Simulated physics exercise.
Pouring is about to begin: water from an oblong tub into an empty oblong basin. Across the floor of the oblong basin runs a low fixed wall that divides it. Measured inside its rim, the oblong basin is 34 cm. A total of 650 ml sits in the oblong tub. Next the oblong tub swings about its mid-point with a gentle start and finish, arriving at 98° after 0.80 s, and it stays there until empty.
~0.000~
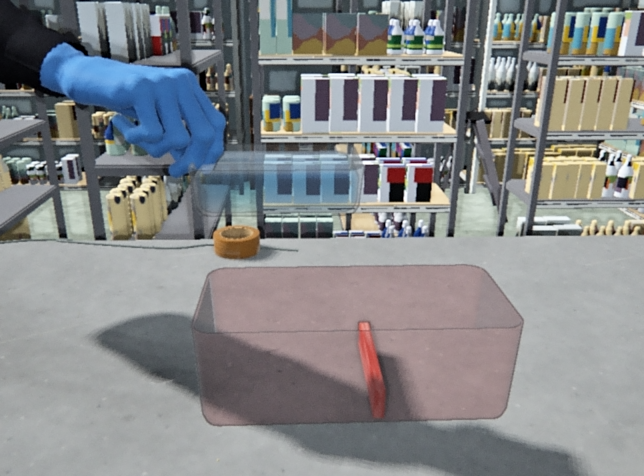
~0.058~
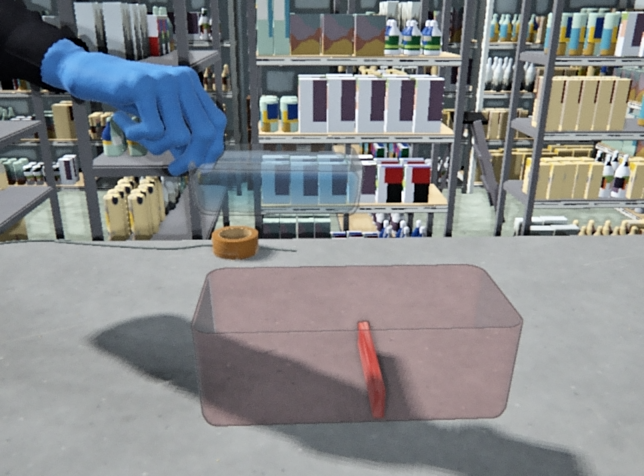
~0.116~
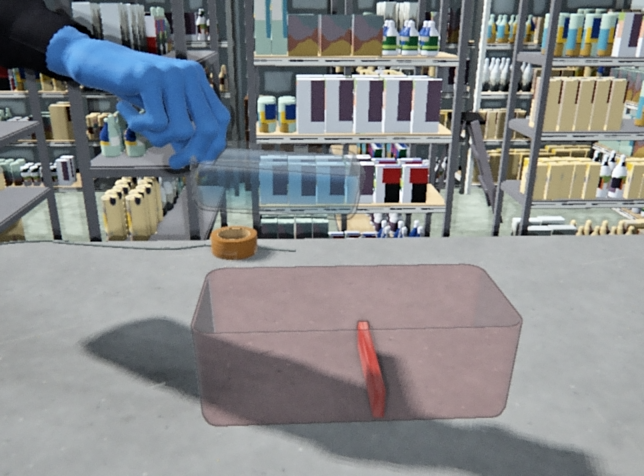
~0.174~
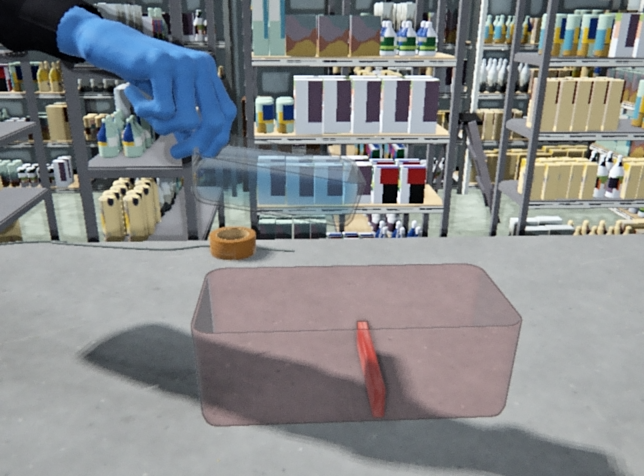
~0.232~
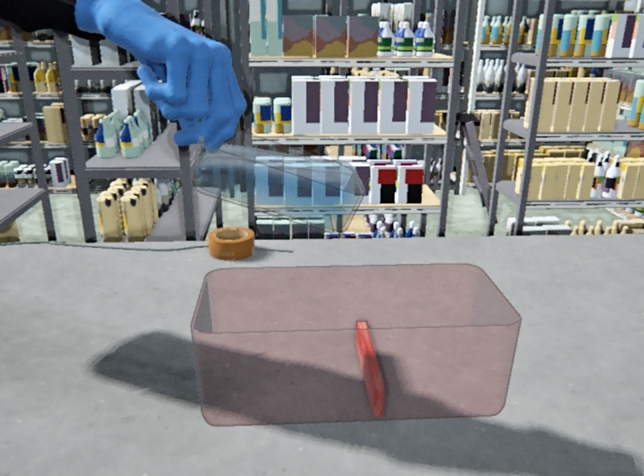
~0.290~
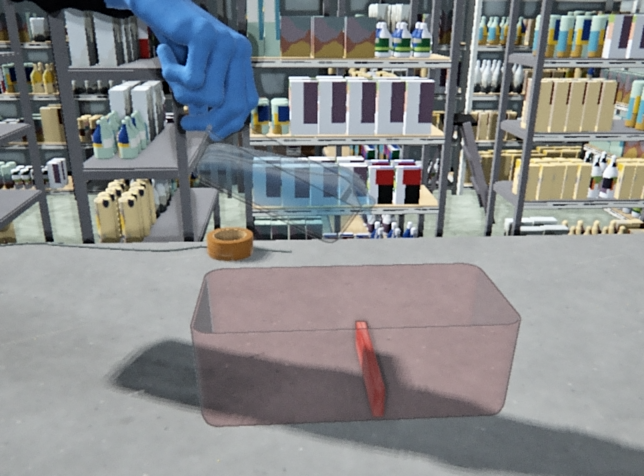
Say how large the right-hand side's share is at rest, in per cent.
Its share is roughly 72 per cent.
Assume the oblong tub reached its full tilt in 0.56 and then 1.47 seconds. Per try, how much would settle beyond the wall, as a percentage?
About 65 %, then about 70 %.
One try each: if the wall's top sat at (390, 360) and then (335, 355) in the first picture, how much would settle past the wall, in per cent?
Around 55 and 80 percent, in that order.
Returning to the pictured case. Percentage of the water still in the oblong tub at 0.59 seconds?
About 5 per cent.
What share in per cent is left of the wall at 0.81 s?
I'd put it near 18 percent.
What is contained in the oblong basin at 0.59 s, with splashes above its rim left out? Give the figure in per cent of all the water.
60 %, roughly.
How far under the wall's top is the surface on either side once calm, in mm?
Left about 32 mm, while the right is about 14 mm.
After 0.59 s the tilt is 83° and 5 per cent is still to pour, 1 is left of the wall and 58 right of it.
After 0.81 s the tilt is 98° and 1 per cent is still to pour, 17 is left of the wall and 73 right of it.
After 1.05 s the tilt is 98° and 0 per cent is still to pour, 20 is left of the wall and 72 right of it.
After 1.30 s the tilt is 98° and 0 per cent is still to pour, 20 is left of the wall and 72 right of it.
In the end 20 per cent lies left of the wall, 72 right of it and 8 outside.
